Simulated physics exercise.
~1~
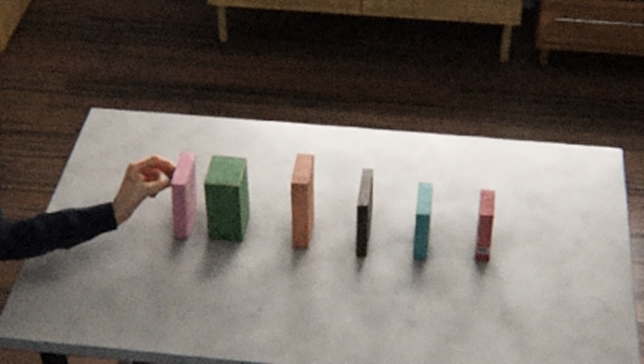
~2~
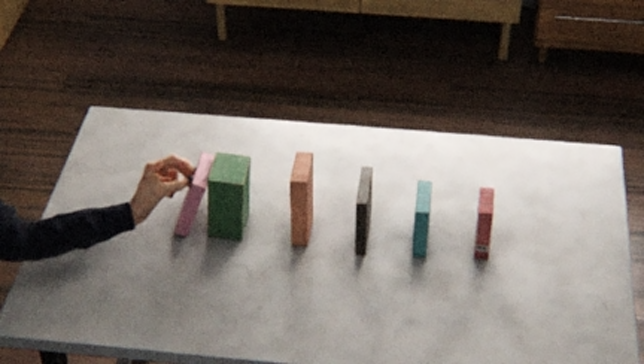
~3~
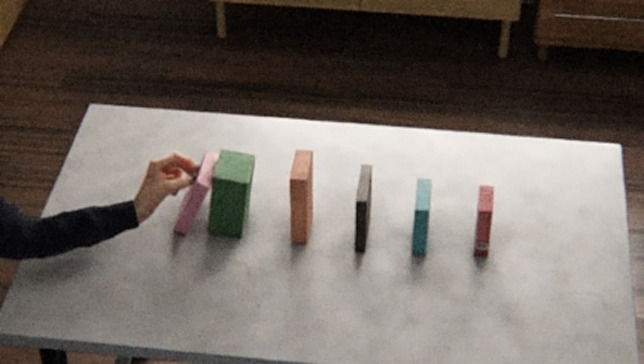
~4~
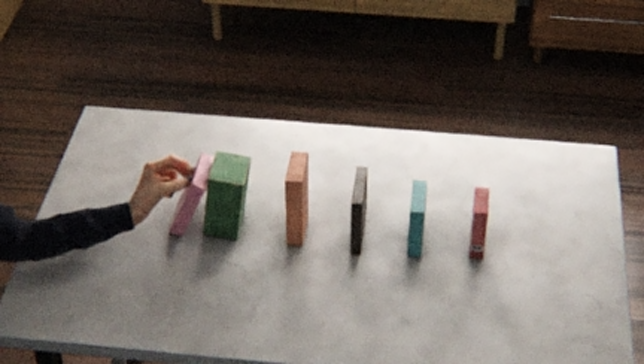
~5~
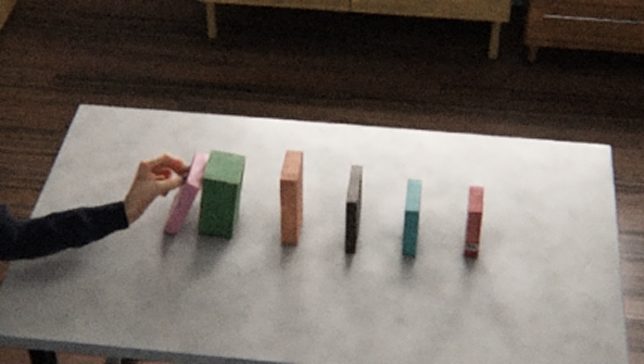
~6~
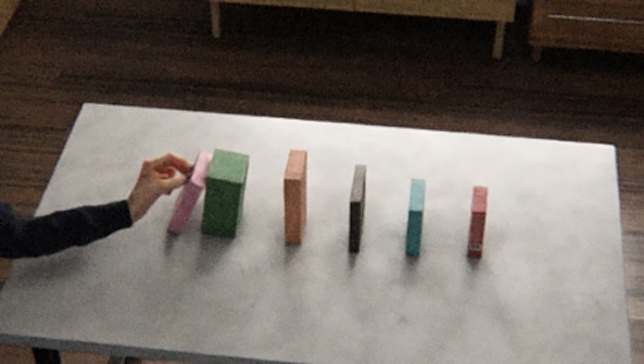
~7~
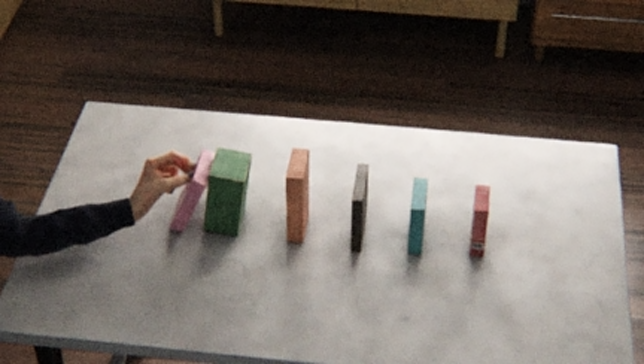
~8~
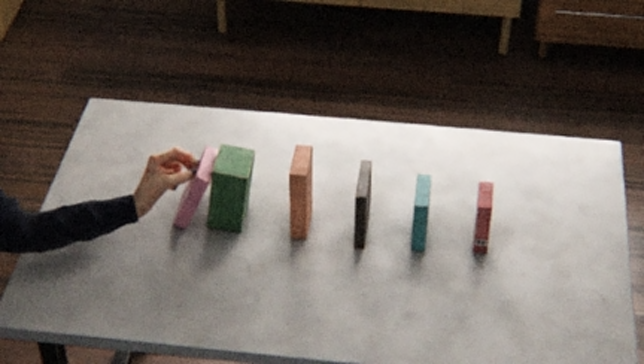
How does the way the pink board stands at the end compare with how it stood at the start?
At the start the pink board stood upright, but by the end it was leaning to the right against the green block.
